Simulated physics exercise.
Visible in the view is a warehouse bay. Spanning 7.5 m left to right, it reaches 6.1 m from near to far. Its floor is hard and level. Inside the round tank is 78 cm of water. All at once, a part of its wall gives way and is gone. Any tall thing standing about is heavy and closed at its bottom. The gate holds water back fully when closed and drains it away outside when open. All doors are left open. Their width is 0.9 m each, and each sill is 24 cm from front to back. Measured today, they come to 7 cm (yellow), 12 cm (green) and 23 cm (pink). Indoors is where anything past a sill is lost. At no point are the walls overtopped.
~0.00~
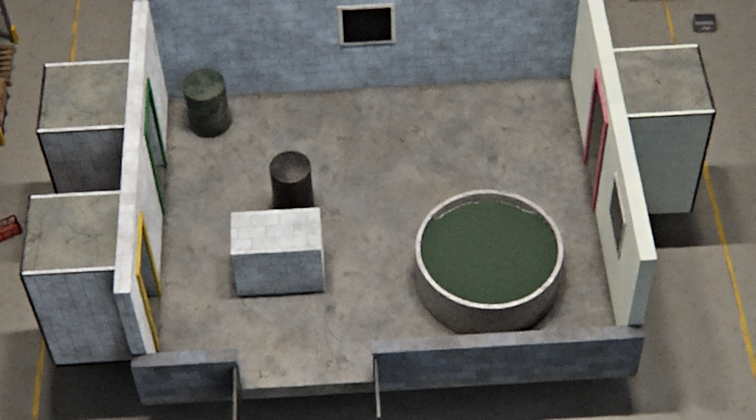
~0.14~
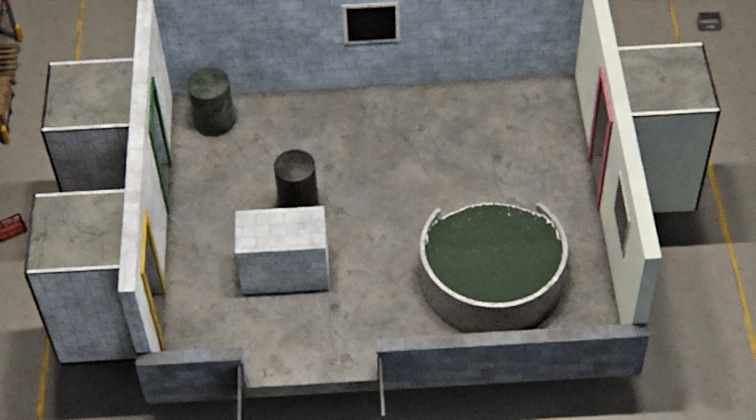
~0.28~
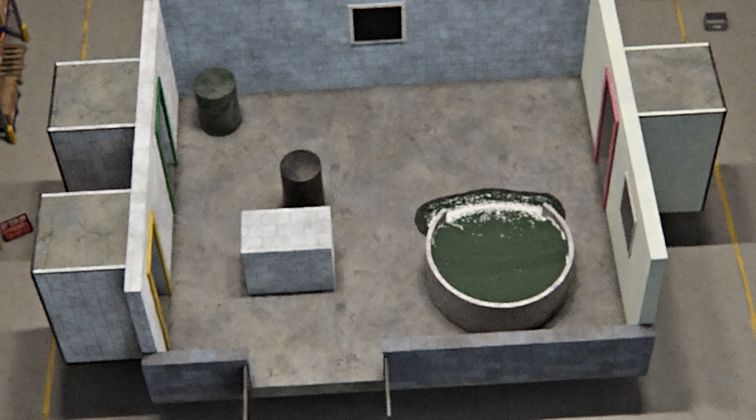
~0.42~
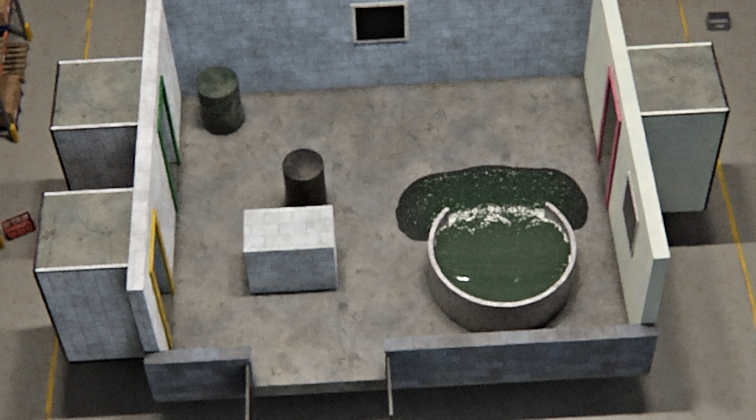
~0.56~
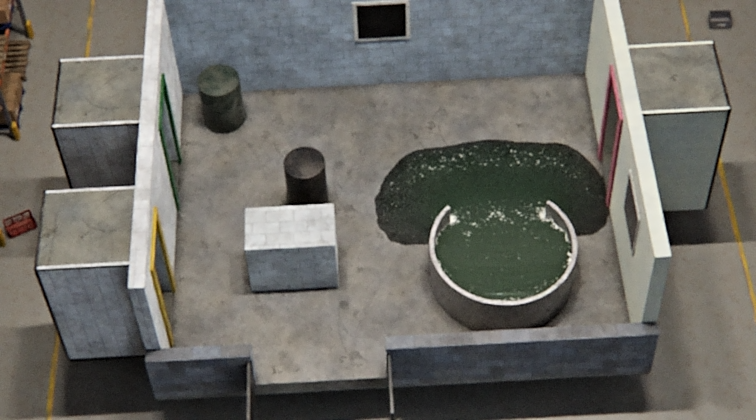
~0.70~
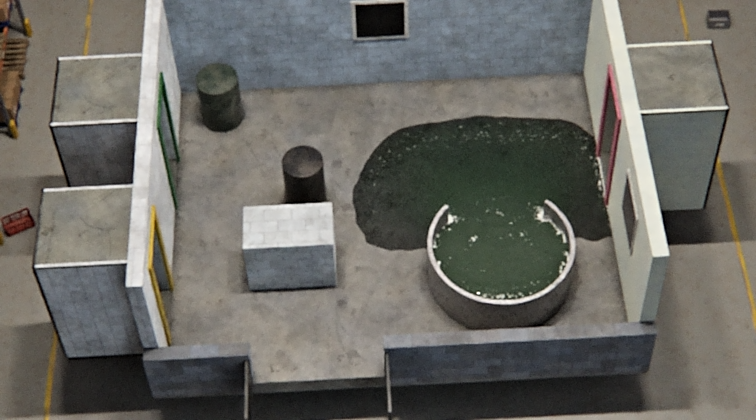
In a warehouse bay with a hard, level floor, a round tank of dark green water stands whole and still. Part of its far wall gives way, and water pours out behind it with white froth. The dark pool spreads toward the back and out to both sides, reaching the pink door on the right.
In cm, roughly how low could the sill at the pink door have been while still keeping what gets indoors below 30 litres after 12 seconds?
About 11.5 cm.
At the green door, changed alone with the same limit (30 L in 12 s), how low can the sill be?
Green door, minimum about 13.0 cm.
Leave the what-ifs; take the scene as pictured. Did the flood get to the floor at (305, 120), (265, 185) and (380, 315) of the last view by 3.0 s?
Point 1: Awash; point 2: Bone dry; point 3: Bone dry.
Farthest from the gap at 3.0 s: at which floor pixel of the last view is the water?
The farthest wet point is roughly at (181, 99) in the last view.
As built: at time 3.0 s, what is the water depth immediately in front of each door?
In cm: Yellow 0, green 0, pink 9.
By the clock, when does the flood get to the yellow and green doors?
Yellow door 5.0 seconds, green door 3.6 seconds.
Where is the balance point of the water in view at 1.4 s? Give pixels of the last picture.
Centre estimate: (492, 217) px, approximately.
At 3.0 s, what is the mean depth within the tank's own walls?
Roughly 19 cm.
After 1.4 s water covers 40 % of the floor, deepest (41 cm) near (579, 78); 16 cm at the pink door, 0 litres in over its 23 cm sill.
After 3.0 s water covers 45 % of the floor, deepest (31 cm) near (531, 81); 9 cm at the pink door, 0 litres in over its 23 cm sill.
After 12.0 s water covers 100 % of the floor, deepest (12 cm) near (420, 287); 4 cm at the pink door, 0 litres in over its 23 cm sill.
At the pink door as built, the water arrived by 0.7 s and peaked near 16 cm at 1.0 s.
With a sill of 10 cm, 47 litres would have come in within the 12 s; with 14 cm, 10 litres. So under 30 litres takes about 11.5 cm.
